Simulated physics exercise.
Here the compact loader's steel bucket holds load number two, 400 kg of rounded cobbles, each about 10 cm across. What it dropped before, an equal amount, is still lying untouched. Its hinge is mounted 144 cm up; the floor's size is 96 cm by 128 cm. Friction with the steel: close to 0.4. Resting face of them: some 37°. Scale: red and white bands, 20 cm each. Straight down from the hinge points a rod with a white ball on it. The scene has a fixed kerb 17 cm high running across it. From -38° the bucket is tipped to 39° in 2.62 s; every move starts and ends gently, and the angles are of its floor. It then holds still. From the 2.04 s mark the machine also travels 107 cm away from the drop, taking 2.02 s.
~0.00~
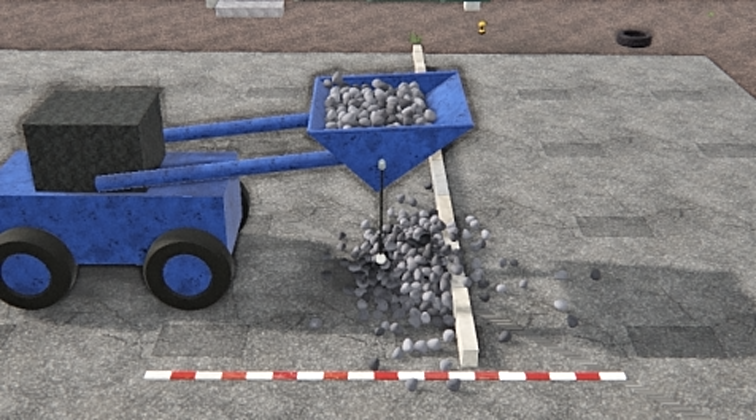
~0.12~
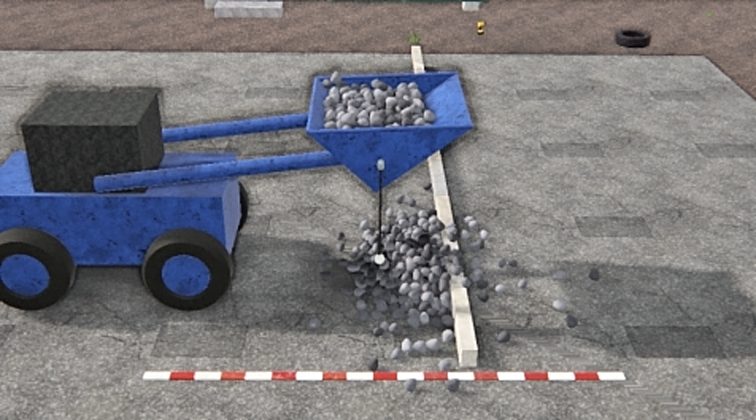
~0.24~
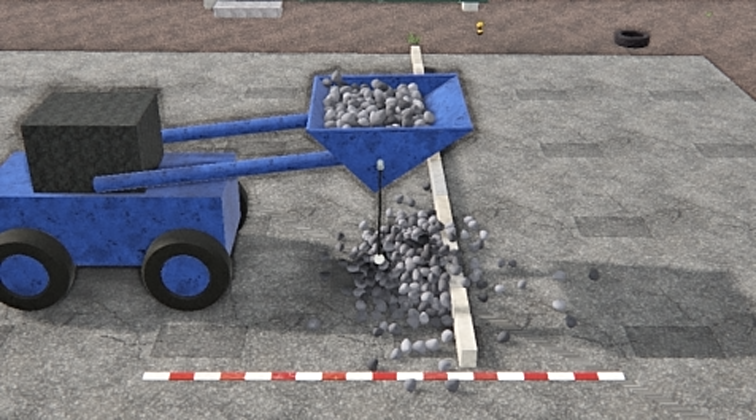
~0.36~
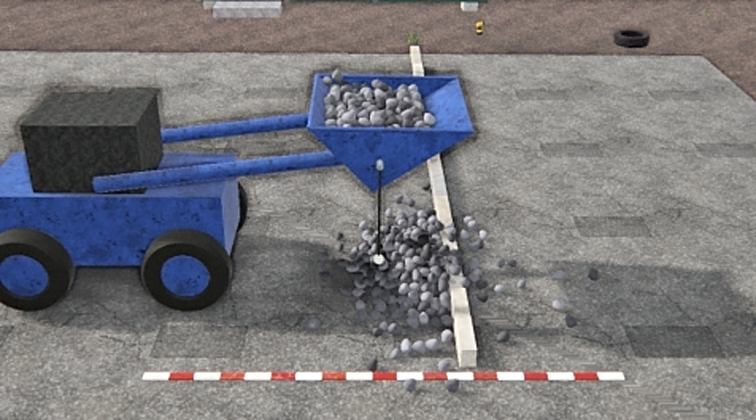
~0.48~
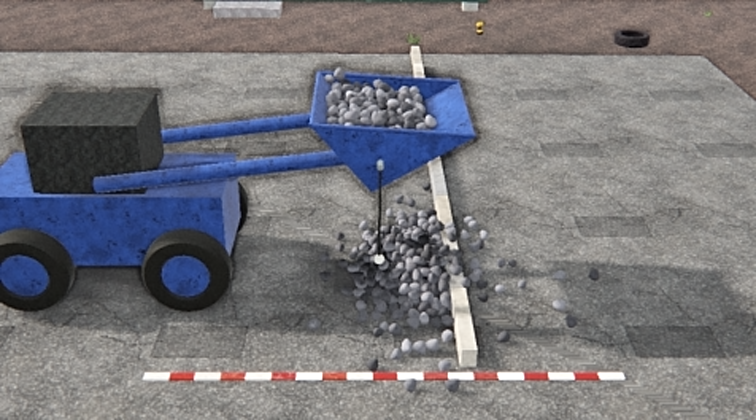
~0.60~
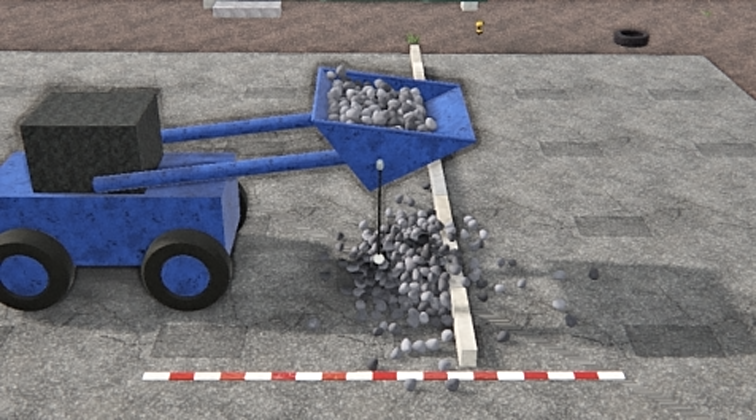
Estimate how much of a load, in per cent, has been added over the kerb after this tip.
Roughly 74 per cent of a load has been added.
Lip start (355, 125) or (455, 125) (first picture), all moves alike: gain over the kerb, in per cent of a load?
First place: Roughly 0 %; second place: Roughly 55 %.
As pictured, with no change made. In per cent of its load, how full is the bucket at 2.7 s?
About 0 percent is still in there.
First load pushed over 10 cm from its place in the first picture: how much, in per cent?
Close to 5 per cent.
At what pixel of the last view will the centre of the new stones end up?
Around (482, 261).
After 2.0 s the floor is at 27°; in per cent of one load, 95 in the bucket, 98 on this side of the kerb, 7 over the kerb; the foremost stones are at (539, 284).
After 2.7 s the floor is at 39°; in per cent of one load, 2 in the bucket, 128 on this side of the kerb, 70 over the kerb; the foremost stones are at (560, 275).
After 4.5 s the floor is at 39°; in per cent of one load, 0 in the bucket, 119 on this side of the kerb, 81 over the kerb; the foremost stones are at (584, 257).
After 7.4 s the floor is at 39°; in per cent of one load, 0 in the bucket, 119 on this side of the kerb, 81 over the kerb; the foremost stones are at (584, 257). Net gain over the kerb, 74.
